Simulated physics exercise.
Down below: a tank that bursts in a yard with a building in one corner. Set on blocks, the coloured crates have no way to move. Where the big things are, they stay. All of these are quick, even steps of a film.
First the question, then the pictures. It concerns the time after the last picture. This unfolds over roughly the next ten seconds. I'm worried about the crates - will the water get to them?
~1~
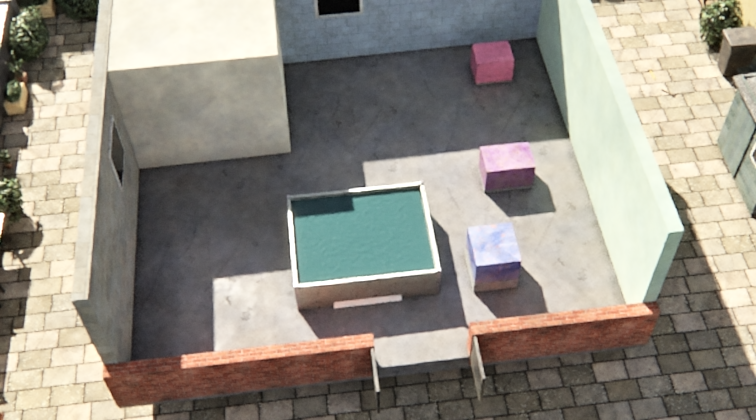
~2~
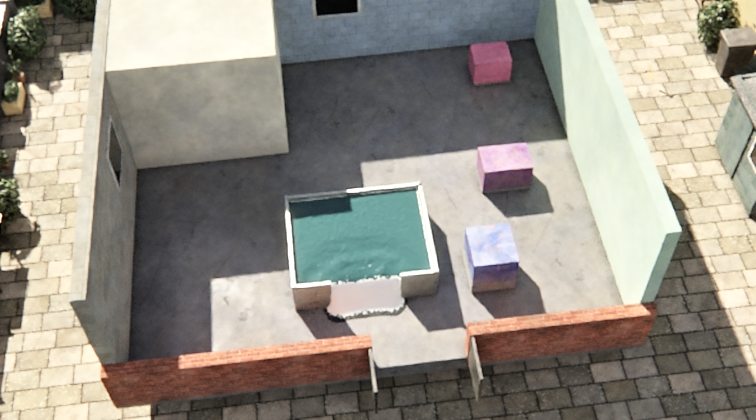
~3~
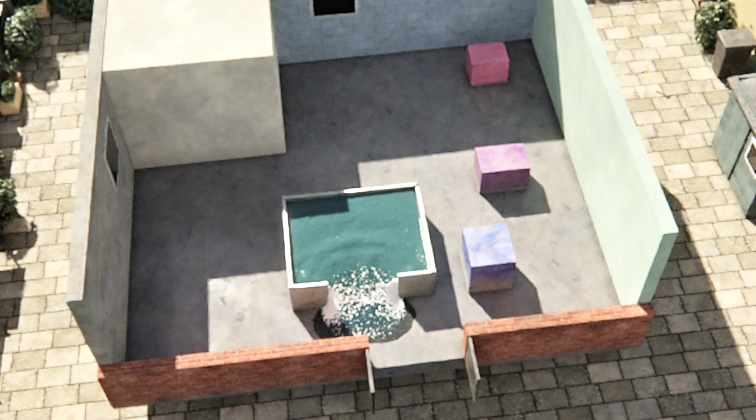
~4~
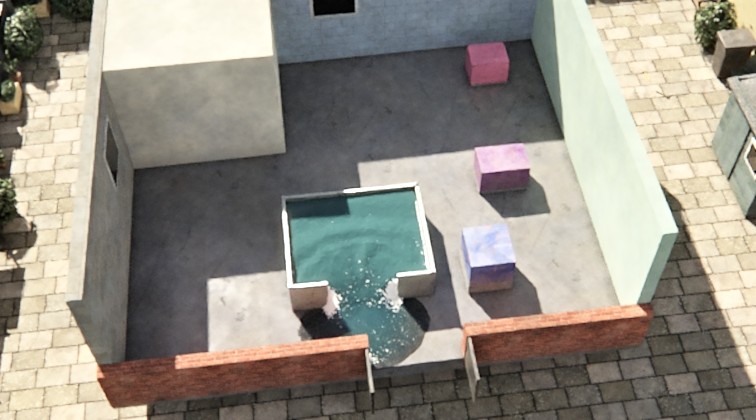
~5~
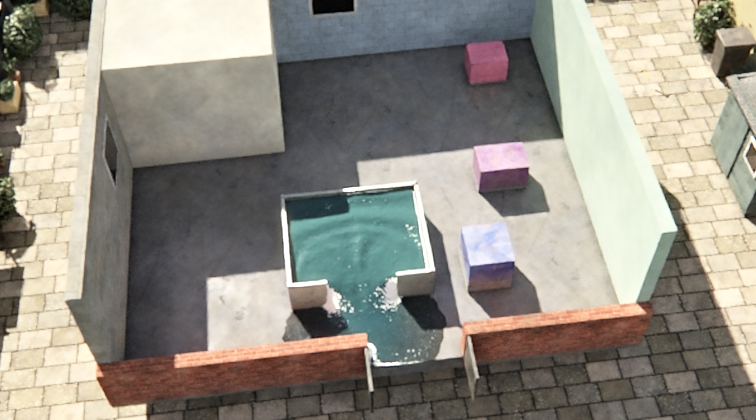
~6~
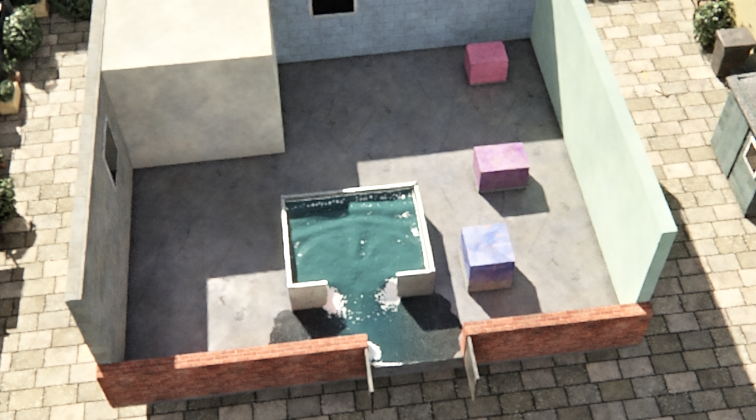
In the end the pink crate never meets the water; the purple crate never meets the water; the blue crate never meets the water.
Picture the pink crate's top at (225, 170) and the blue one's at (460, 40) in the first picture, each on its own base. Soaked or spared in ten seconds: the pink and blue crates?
The pink one is drenched; the blue one stays untouched.
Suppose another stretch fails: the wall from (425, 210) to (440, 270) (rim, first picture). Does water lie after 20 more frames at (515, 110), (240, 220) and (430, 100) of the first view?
Taking the points one after the other, they come out inundated, not soaked and inundated.
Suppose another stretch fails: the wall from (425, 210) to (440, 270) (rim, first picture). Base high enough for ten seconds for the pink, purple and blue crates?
The pink crate is reached; the purple crate is reached; the blue crate is reached.
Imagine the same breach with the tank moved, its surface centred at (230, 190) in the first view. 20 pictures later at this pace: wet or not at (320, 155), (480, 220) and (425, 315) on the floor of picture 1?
As listed: No water, free of water, awash.
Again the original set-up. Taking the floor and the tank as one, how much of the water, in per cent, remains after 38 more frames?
I'd say around 62 per cent.
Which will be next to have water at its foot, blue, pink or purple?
The answer is the crate marked blue.
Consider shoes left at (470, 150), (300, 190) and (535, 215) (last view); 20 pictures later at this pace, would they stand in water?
Going through them one by one, the first is spared, the second spared and the third spared.
A moment on, water covers 10 % of the floor; the pink crate not reached, the purple crate not reached, the blue crate water round its plinth.
Next, water covers 15 % of the floor; the pink crate not reached, the purple crate not reached, the blue crate water round its plinth.
Then, water covers 25 % of the floor; the pink crate not reached, the purple crate not reached, the blue crate water round its plinth.
Later, water covers 30 % of the floor; the pink crate not reached, the purple crate not reached, the blue crate water round its plinth.
In the end, water covers 45 % of the floor; the pink crate stayed above the water, the purple crate stayed above the water, the blue crate stayed above the water.
